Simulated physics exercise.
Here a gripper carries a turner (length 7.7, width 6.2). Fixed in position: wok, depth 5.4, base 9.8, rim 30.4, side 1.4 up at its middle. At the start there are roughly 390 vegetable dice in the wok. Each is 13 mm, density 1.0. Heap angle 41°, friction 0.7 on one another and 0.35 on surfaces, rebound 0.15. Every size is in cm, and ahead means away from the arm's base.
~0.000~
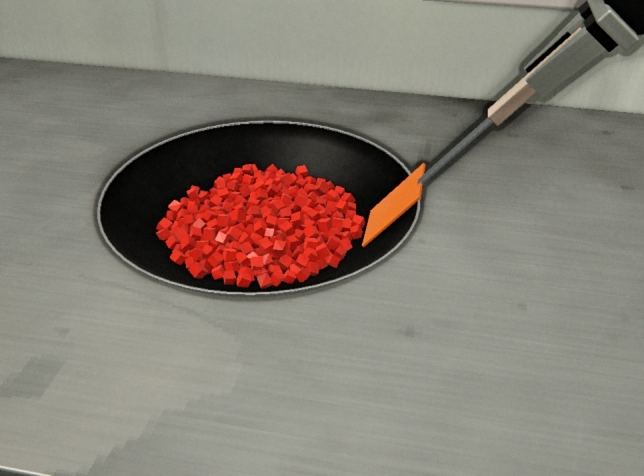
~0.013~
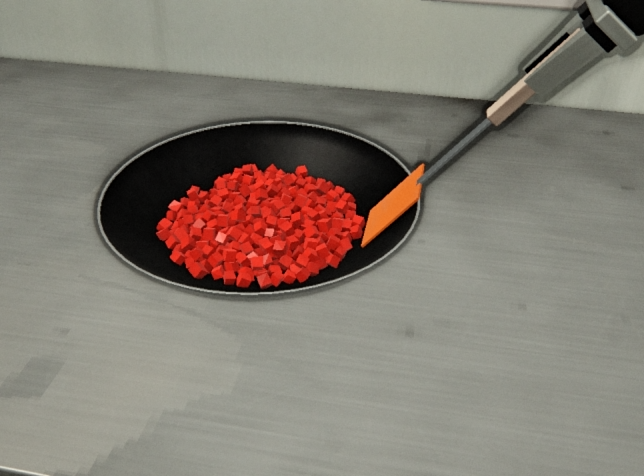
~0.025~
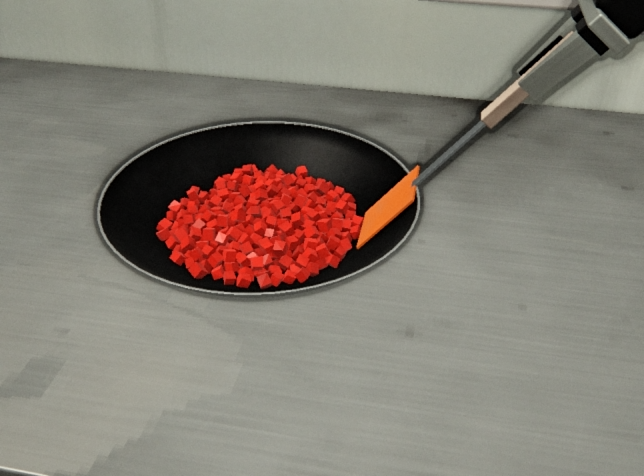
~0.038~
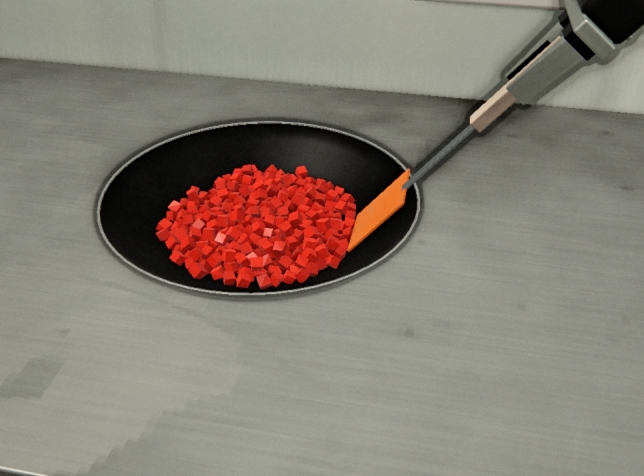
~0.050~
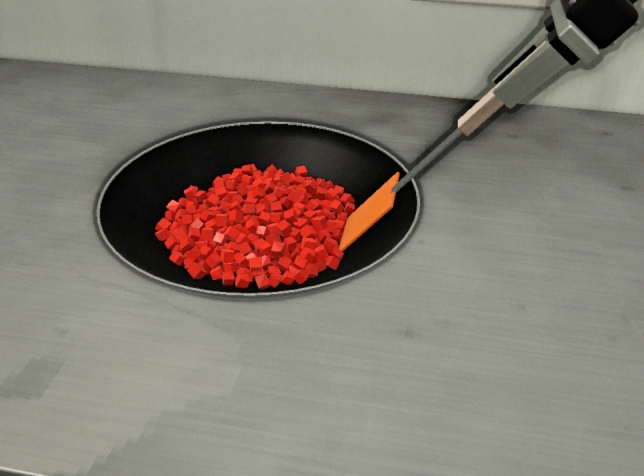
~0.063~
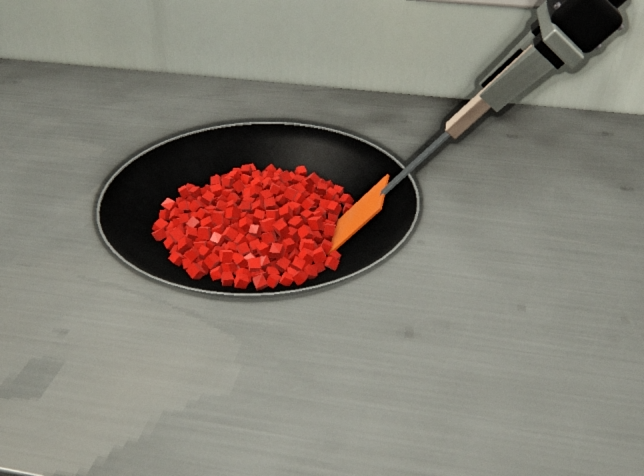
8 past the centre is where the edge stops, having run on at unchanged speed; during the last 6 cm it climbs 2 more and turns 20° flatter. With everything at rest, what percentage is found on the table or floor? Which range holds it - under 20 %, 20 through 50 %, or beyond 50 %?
The range under 20 % holds it.
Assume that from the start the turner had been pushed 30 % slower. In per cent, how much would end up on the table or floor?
It would be near 10 per cent.
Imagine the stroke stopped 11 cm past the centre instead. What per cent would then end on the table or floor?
That would be something like 25 in a hundred.
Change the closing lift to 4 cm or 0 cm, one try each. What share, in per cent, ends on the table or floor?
10 and 5 %.
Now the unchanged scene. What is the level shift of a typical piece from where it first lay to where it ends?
The figure is about 6 cm.
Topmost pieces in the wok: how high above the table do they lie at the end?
About 7.5 centimetres.
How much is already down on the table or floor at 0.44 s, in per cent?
5 %.
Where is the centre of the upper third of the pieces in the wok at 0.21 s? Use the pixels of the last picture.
Around (172, 189).
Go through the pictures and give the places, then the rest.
Turner top edge at (422, 180), sloping 52°; upper third of the load around (261, 215), from x 165 to 360, top at y 170; 389 in the wok, in the first frame.
Turner top edge at (421, 181), sloping 52°; upper third of the load around (261, 215), from x 165 to 360, top at y 170, in the second frame.
Turner top edge at (416, 182), sloping 52°; upper third of the load around (261, 216), from x 165 to 360, top at y 170, in the third frame.
Turner top edge at (406, 186), sloping 52°; upper third of the load around (261, 216), from x 165 to 350, top at y 170, in the fourth frame.
Turner top edge at (396, 189), sloping 52°; upper third of the load around (260, 214), from x 165 to 350, top at y 170, in the fifth frame.
Turner top edge at (385, 191), sloping 52°; upper third of the load around (258, 209), from x 160 to 350, top at y 170; 389 in the wok, in the sixth frame.
By 0.14 s, sloping 52°, highest piece 5 above the table; 389 in the wok.
By 0.21 s, sloping 46°, highest piece 6 above the table; 389 in the wok.
By 0.44 s, sloping 32°, highest piece 7 above the table; 362 in the wok, 23 on the table or floor, 4 on the blade or in flight.
By 1.49 s, sloping 32°, highest piece 7 above the table; 362 in the wok, 27 on the table or floor.
Final count, 362 in the wok, 27 on the table or floor. That is 7 % on the table or floor.
